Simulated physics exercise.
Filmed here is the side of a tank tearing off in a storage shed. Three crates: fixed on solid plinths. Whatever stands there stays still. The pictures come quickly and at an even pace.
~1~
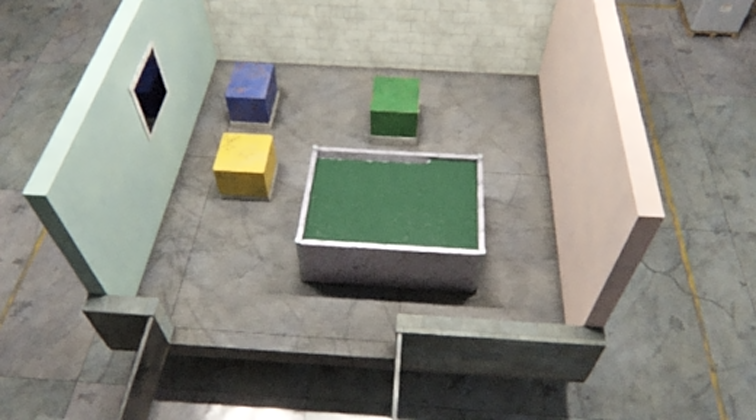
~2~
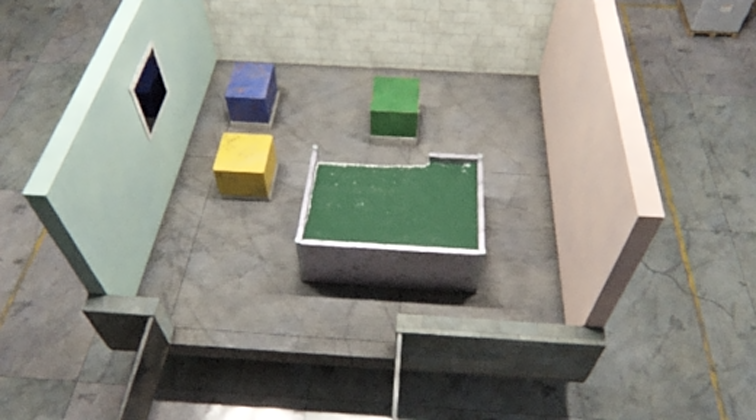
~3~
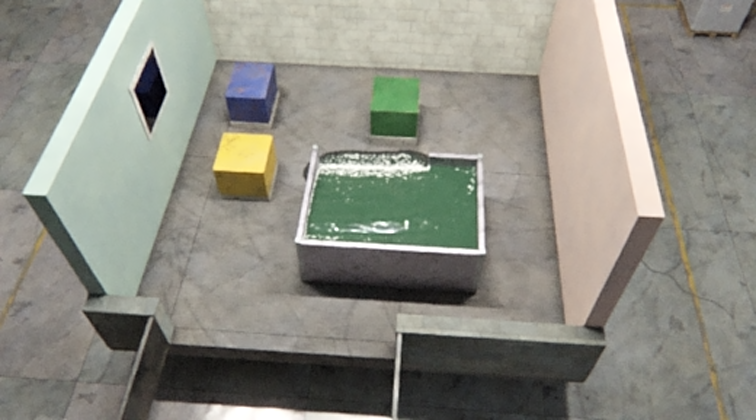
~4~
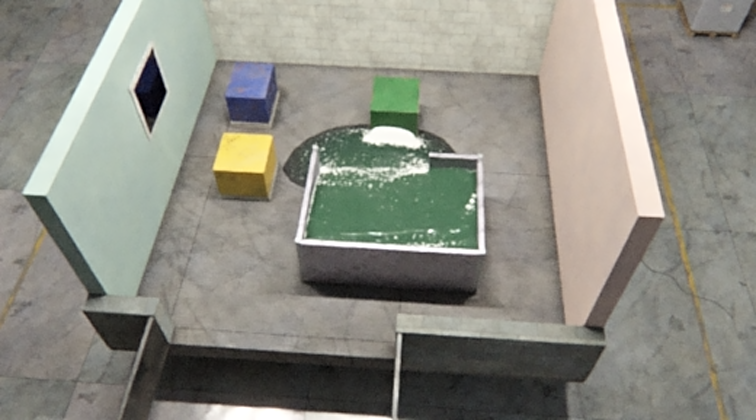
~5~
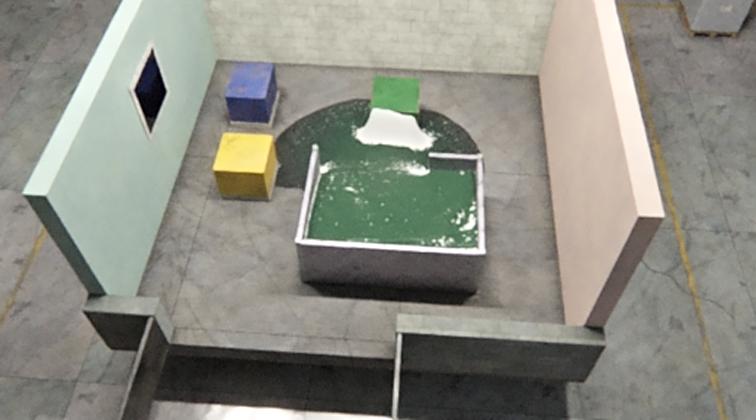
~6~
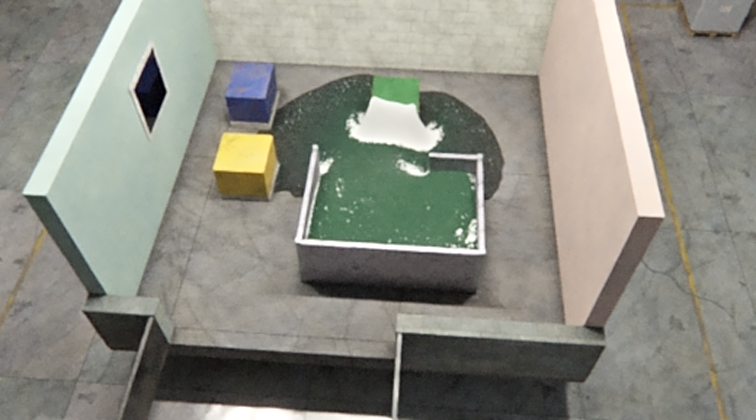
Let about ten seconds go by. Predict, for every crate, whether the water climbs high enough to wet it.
My prediction: The yellow crate gets wetted; the blue crate gets wetted; the green crate gets wetted.
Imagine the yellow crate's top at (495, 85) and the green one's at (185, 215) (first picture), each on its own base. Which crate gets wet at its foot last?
Answer: The green one.
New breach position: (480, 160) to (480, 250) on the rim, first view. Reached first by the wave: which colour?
That would be the green crate, reached first.
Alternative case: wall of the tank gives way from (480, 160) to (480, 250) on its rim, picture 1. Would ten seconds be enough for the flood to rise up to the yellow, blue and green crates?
I'd say the yellow crate is overrun, while the blue crate is overrun and the green crate stays clear.
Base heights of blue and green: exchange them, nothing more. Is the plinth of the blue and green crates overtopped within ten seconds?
Taking them in turn, the blue crate is drenched, then the green crate is drenched.
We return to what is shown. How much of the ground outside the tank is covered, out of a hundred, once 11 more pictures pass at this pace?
It comes to 55 per cent.
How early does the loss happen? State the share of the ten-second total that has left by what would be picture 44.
My estimate is roughly 30 percent.
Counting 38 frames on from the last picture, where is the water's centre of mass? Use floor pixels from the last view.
Somewhere near (375, 174).
A moment on, water covers 45 % of the floor; the yellow crate water round its plinth, the blue crate water round its plinth, the green crate water round its plinth.
Next, water covers 55 % of the floor; the yellow crate water round its plinth, the blue crate water round its plinth, the green crate water round its plinth.
Then, water covers 75 % of the floor; the yellow crate water round its plinth, the blue crate water round its plinth, the green crate water round its plinth.
Later, water covers 100 % of the floor; the yellow crate water round its plinth, the blue crate water round its plinth, the green crate water round its plinth.
In the end, water covers 100 % of the floor; the yellow crate was topped, the blue crate was topped, the green crate was topped.
